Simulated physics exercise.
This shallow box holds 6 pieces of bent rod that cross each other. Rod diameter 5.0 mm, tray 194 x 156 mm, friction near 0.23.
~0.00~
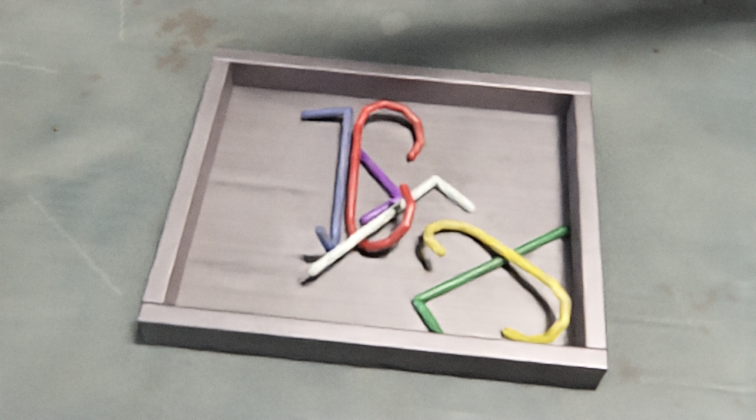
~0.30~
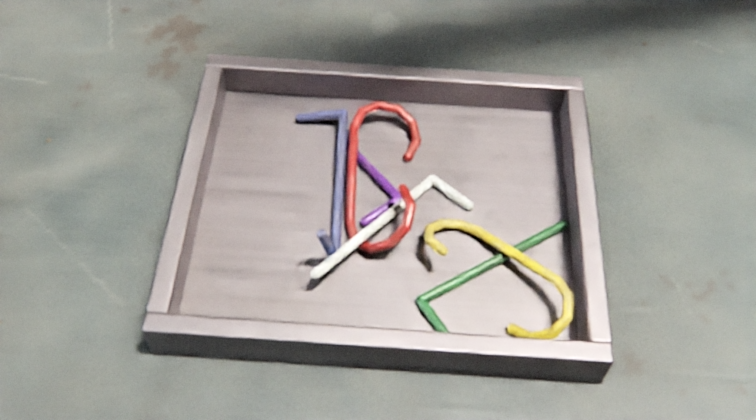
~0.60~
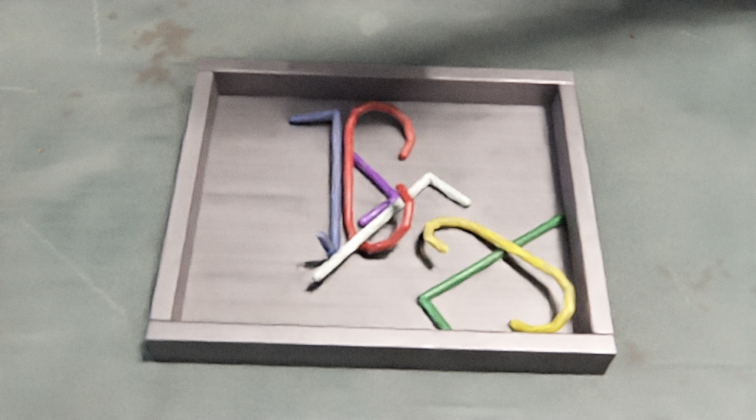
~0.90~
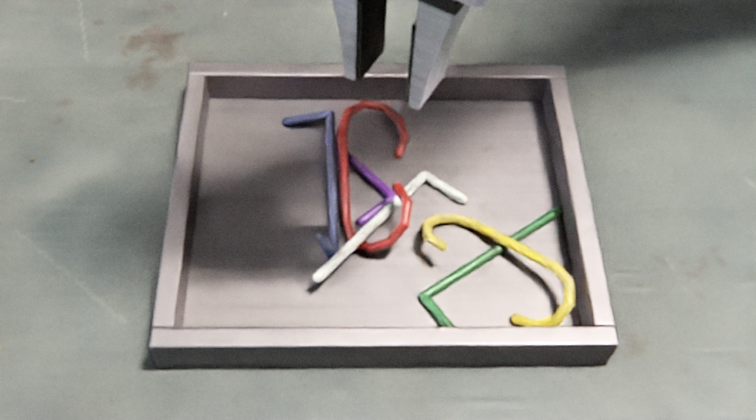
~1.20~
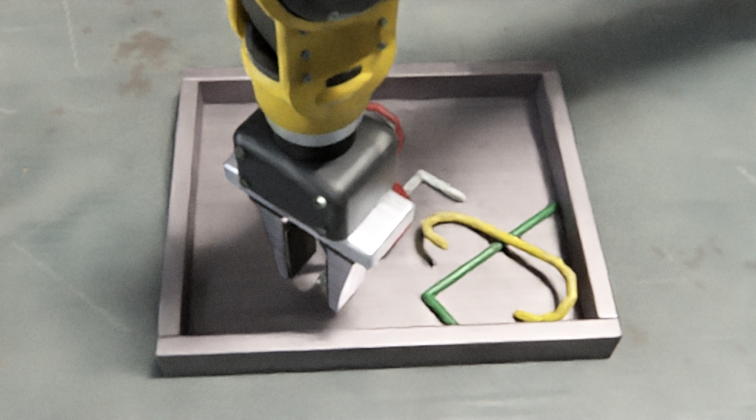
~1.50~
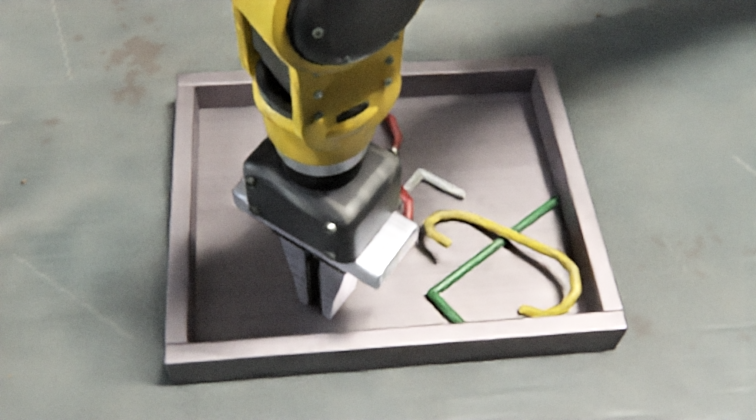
Yellow robotic arm lowering its gripper into a shallow grey box of crossing, coloured bent rods and closing on the white one.
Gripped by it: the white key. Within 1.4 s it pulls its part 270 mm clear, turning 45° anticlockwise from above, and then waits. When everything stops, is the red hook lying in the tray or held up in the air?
My bet is it goes along for the lift.
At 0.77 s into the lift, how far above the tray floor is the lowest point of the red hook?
I'd put it near 70 mm up.
After 1.92 s, lowest point more than 20 mm over the tray floor, white key 58 mm.
After 2.27 s, lowest point more than 20 mm over the tray floor, white key 159 mm, red hook 75 mm.
After 2.90 s, lowest point more than 20 mm over the tray floor, white key 272 mm, red hook 188 mm.
At rest, hanging white key 272 mm, red hook 187 mm; the other 4 are down.
